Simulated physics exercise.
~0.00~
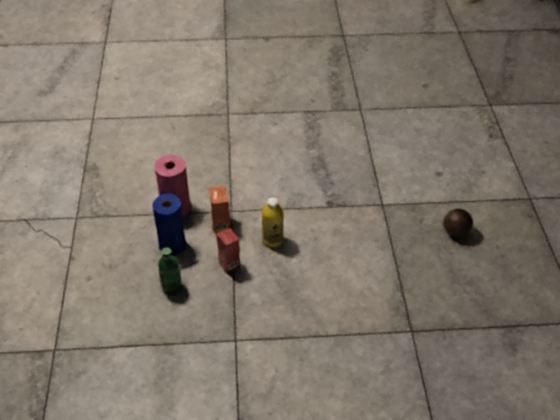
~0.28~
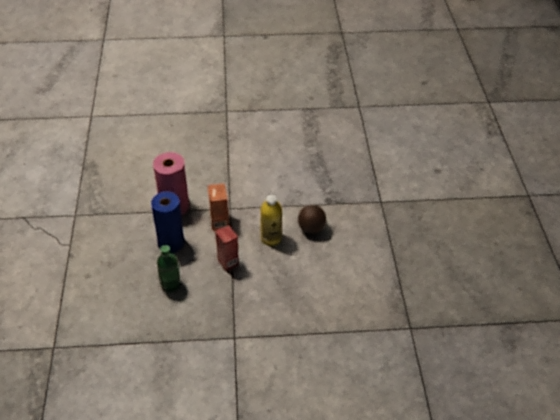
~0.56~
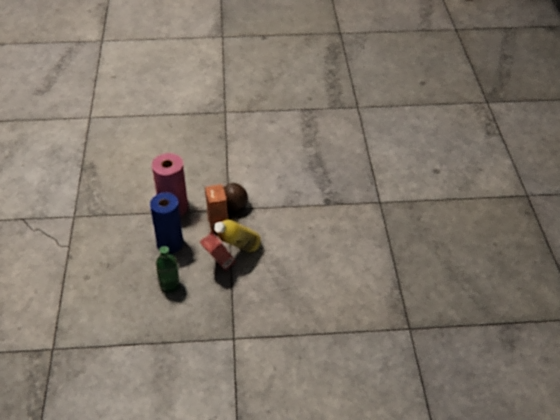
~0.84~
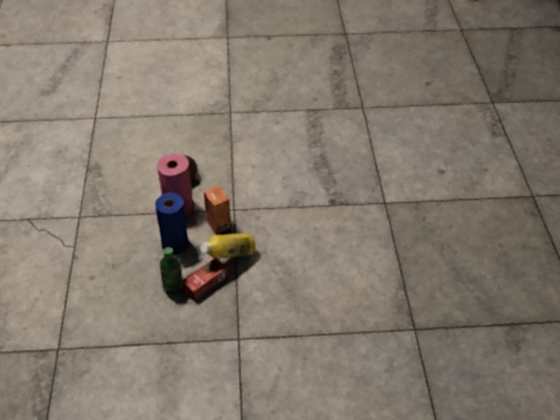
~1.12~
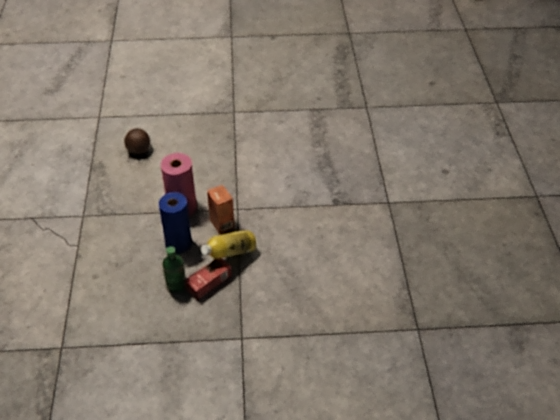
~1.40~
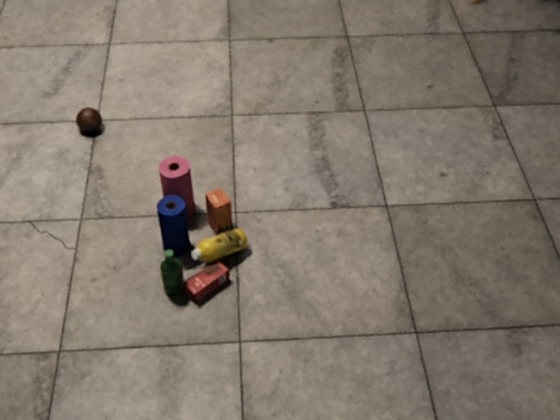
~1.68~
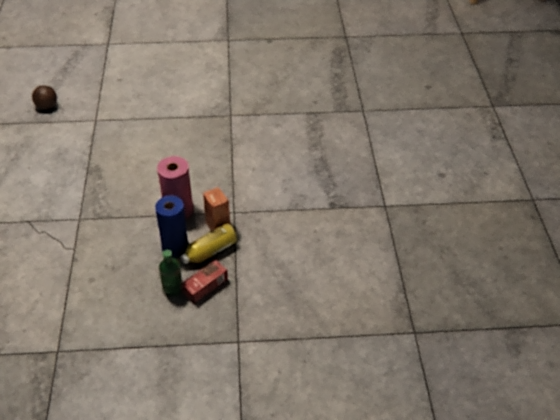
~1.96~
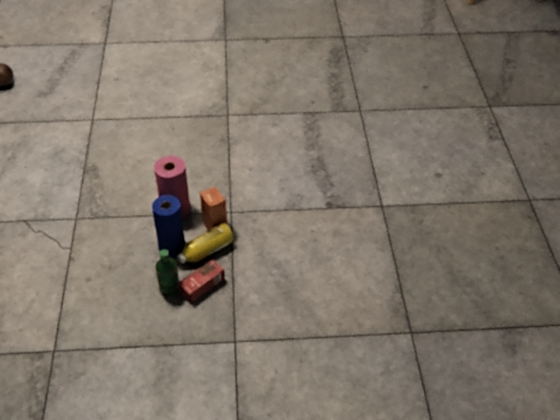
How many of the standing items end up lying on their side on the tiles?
Two of them end up on their side, the yellow bottle and the red carton.
